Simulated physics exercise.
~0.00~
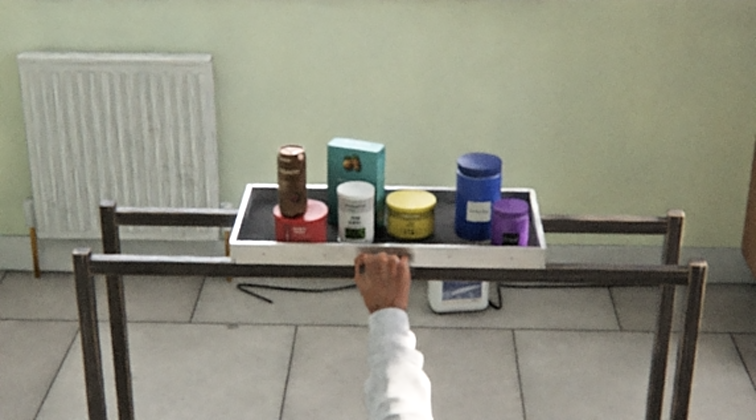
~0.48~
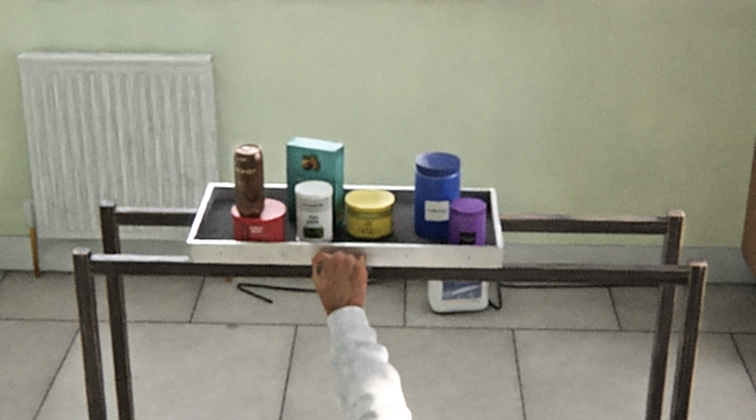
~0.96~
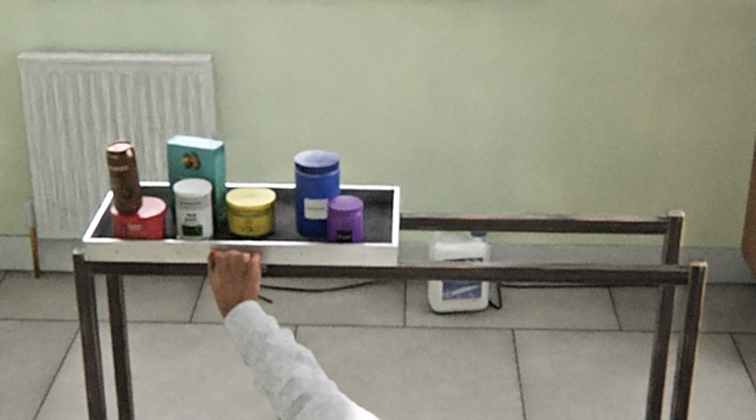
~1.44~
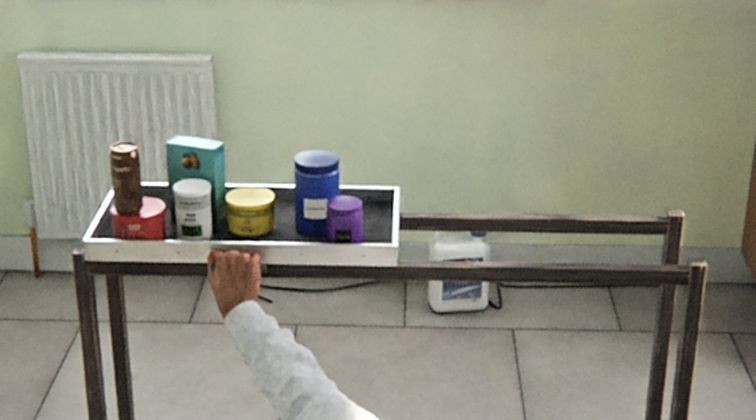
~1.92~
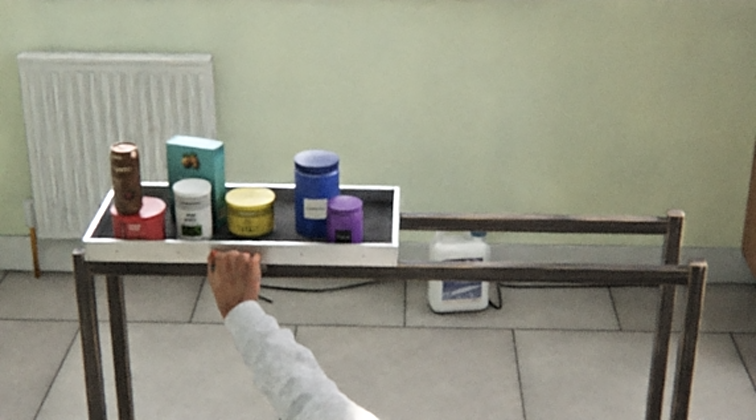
A hand gripping the front of a white-edged tray slid it left along a dark metal frame, carrying a brown can, a turquoise packet and several colourful tubs and jars, until it stopped at the left end, with everything still upright on it.
